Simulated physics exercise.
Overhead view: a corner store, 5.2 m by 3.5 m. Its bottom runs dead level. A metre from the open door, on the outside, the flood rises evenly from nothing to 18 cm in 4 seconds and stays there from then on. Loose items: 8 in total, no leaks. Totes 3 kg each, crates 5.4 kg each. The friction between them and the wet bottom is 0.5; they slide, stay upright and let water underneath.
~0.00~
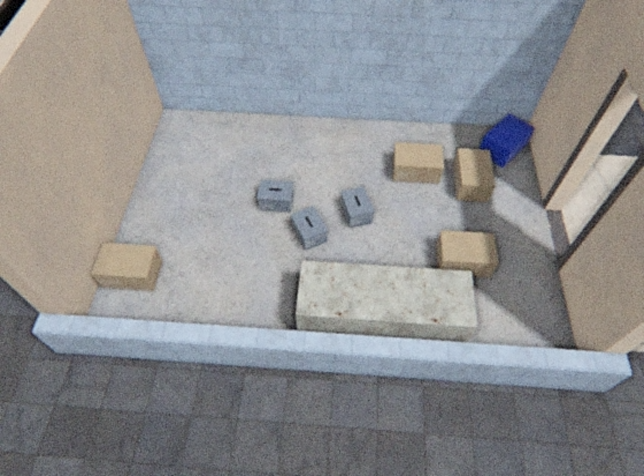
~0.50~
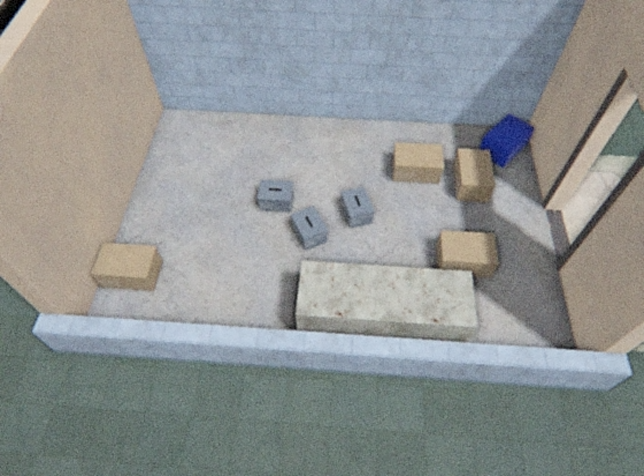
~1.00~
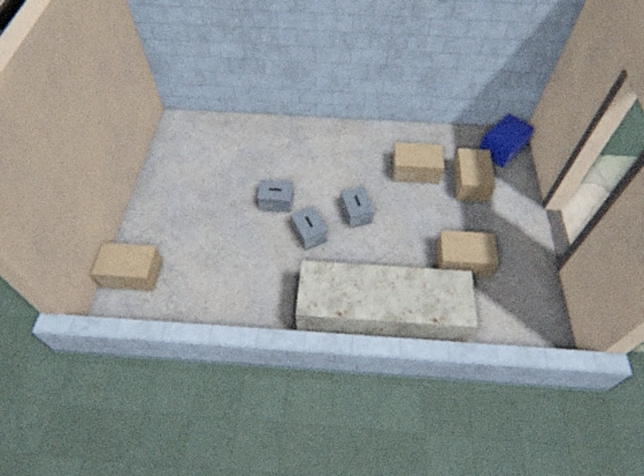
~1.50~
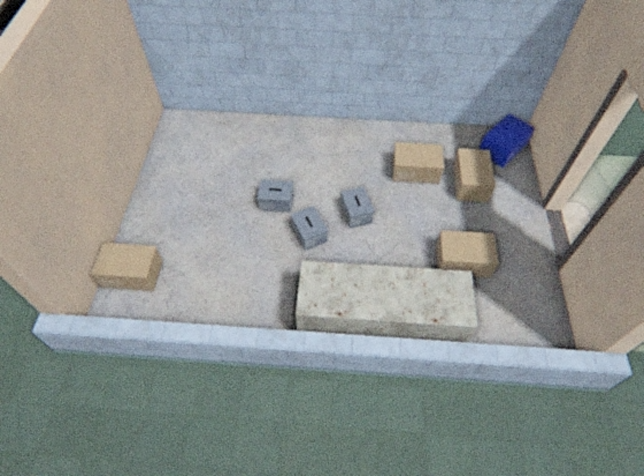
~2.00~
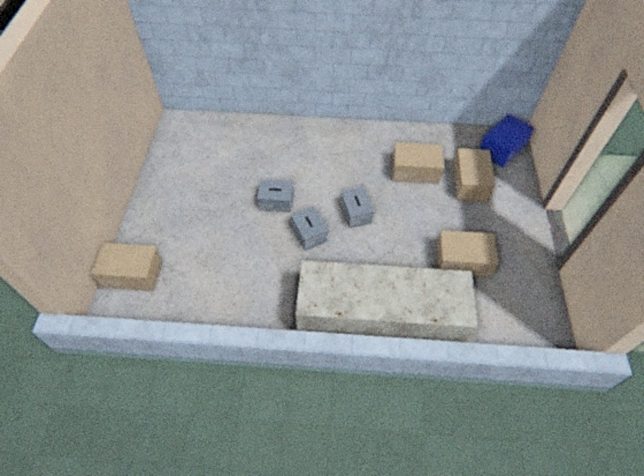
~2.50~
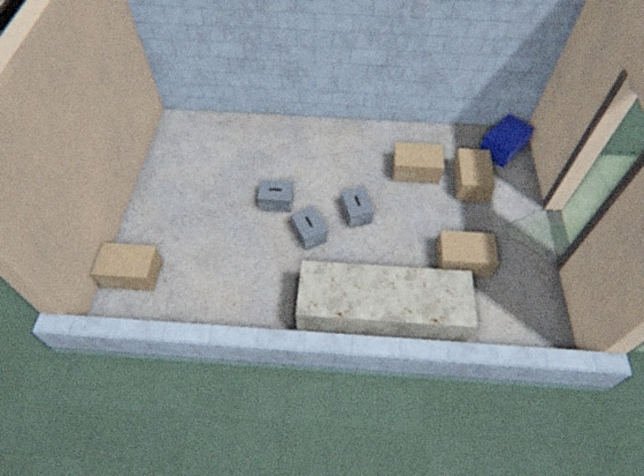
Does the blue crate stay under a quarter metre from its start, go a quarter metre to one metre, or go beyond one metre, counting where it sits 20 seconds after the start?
My guess is it creeps a short stretch.
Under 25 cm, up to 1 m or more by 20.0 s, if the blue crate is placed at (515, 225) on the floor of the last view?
Result: It drifts a great deal.
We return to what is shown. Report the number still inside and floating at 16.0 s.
At that moment it comes to 8.
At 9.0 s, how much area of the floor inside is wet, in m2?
Some 17 m2 of it.
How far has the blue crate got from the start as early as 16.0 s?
By then it has shifted roughly 40 cm.
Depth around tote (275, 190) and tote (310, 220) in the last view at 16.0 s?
About 9 and 8 cm.
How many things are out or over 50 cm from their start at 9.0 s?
Result: 6.
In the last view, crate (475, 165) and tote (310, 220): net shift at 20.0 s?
One is off by 350 cm, the other by 150 cm, in the order asked.
After 4.0 s the blue crate is near (510, 132), 0.0 m from its start, aground; 0 afloat.
After 9.0 s the blue crate is near (511, 132), 0.0 m from its start, afloat; 6 afloat.
After 16.0 s the blue crate is near (509, 151), 0.4 m from its start, afloat; 8 afloat.
After 20.0 s the blue crate is near (462, 149), 0.8 m from its start, afloat; 8 afloat.
